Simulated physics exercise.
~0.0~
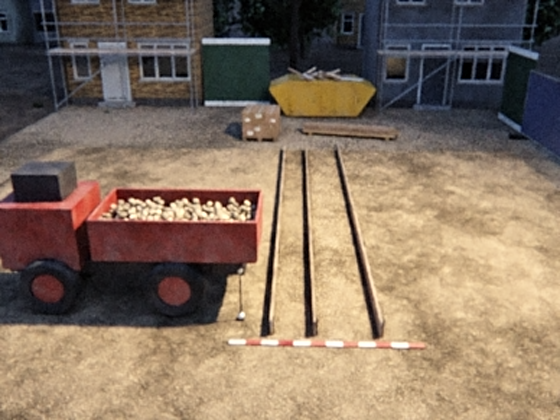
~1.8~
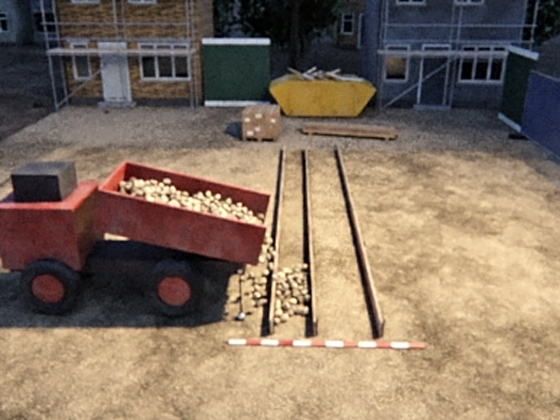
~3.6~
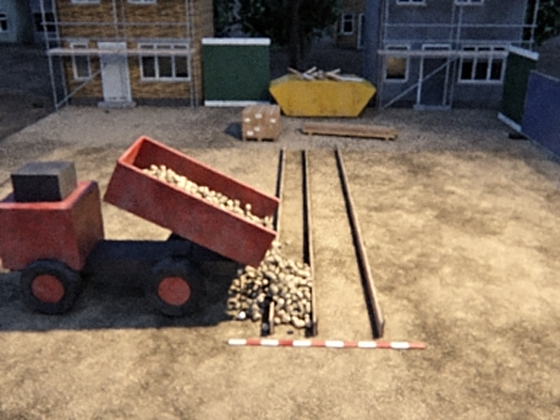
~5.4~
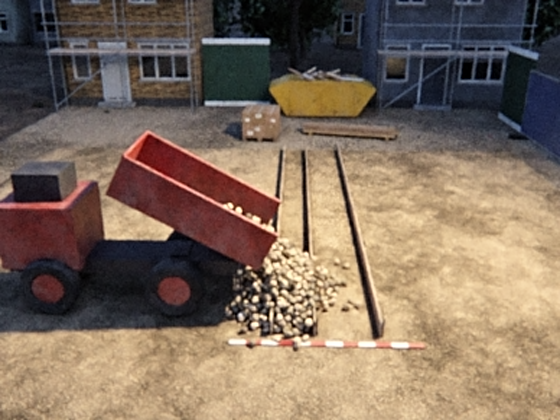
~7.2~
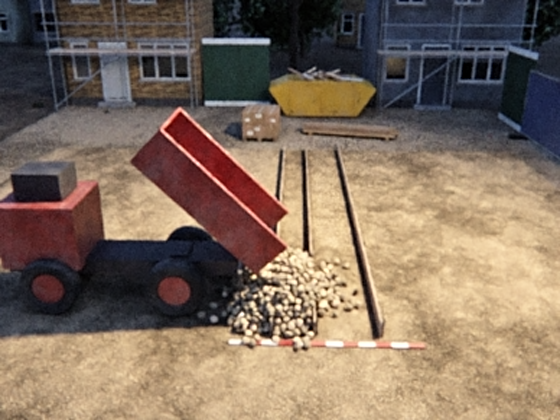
A red tipper truck raises its body and pours pale stones into a heap over boards.
